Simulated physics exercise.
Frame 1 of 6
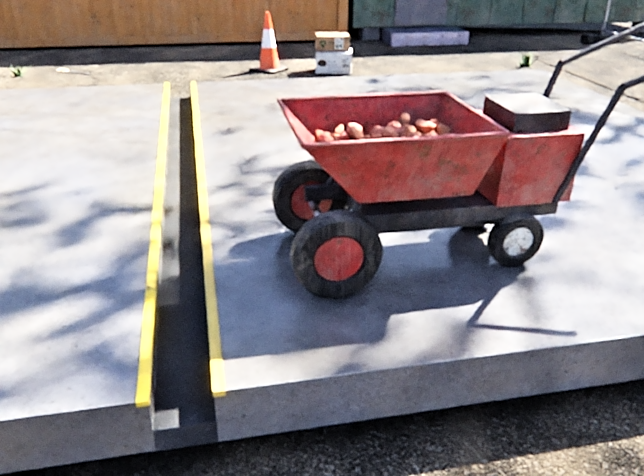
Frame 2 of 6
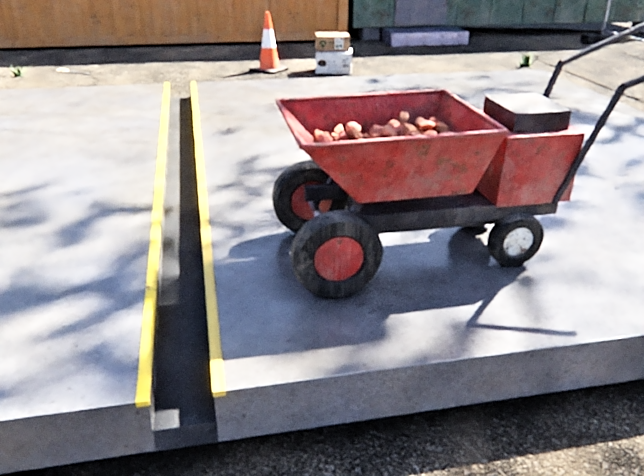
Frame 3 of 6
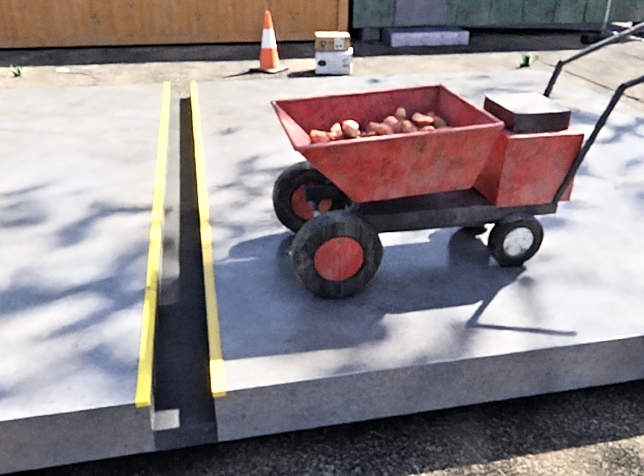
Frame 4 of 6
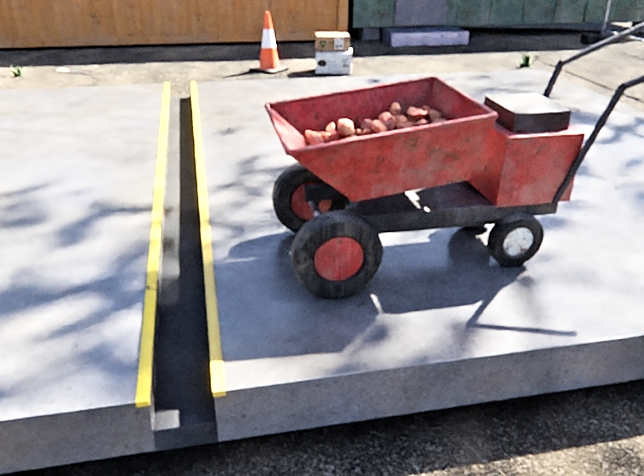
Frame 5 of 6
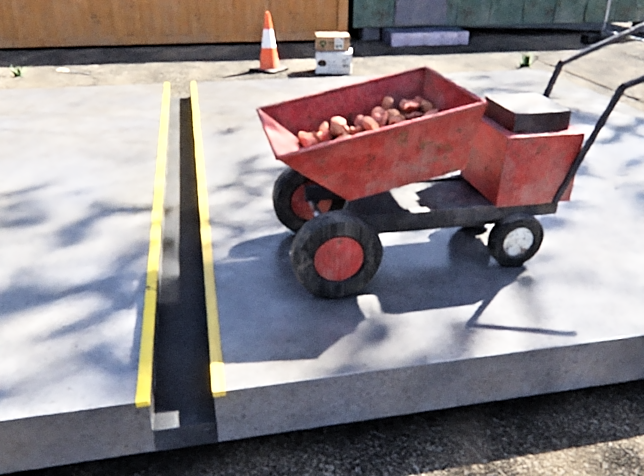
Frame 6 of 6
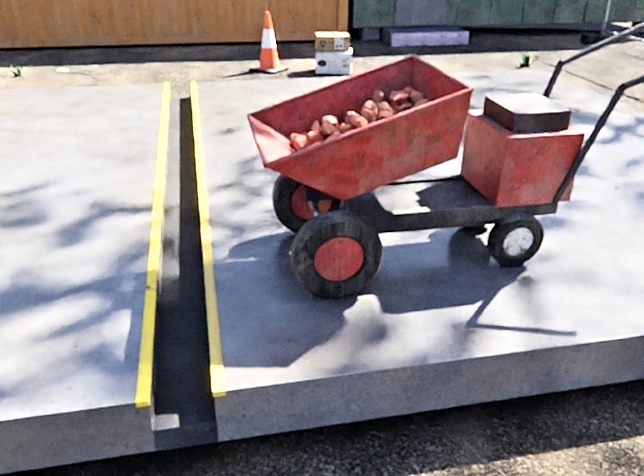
At first, a red barrow holding reddish lumps stands on a pale slab, its skip level, to the right of a narrow trench edged with yellow strips. The skip then begins tilting toward the trench, its back end rising and its left lip lowering, until it slants clearly while the wheels stay still.
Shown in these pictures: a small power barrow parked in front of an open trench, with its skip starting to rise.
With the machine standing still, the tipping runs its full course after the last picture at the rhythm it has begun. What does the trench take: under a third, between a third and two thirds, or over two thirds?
Most likely the bulk, above two thirds lands in the trench.
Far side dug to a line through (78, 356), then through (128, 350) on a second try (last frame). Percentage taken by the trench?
You'd get 100 % in the first case and 90 % in the second.
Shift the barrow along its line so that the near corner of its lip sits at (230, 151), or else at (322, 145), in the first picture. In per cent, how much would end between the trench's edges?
First try: Some 0 %; second try: 80 %.
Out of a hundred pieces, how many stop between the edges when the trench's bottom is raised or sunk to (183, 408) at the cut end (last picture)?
Around 60 percent.
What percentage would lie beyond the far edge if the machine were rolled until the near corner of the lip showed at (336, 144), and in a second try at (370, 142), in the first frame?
The first spot yields roughly 10 percent, the second roughly 0 percent.
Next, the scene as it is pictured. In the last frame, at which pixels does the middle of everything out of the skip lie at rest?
It settles centred around (180, 279).
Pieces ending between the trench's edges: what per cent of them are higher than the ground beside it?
Something like 25 in a hundred.
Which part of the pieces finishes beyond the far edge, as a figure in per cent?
Roughly 15 percent.
Shortly afterwards, skip tipped steeply; the whole lot in the skip.
Next, skip tipped right over; near half in the skip; only a few short of the trench; near half in or heaped over the trench; only a few beyond it; only a few falling.
Some moments later, skip tipped right over; only a few in the skip; a little short of the trench; the bulk in or heaped over the trench; near a quarter beyond it.
In the end, skip tipped right over; only a few in the skip; a little short of the trench; the bulk in or heaped over the trench; near a quarter beyond it.
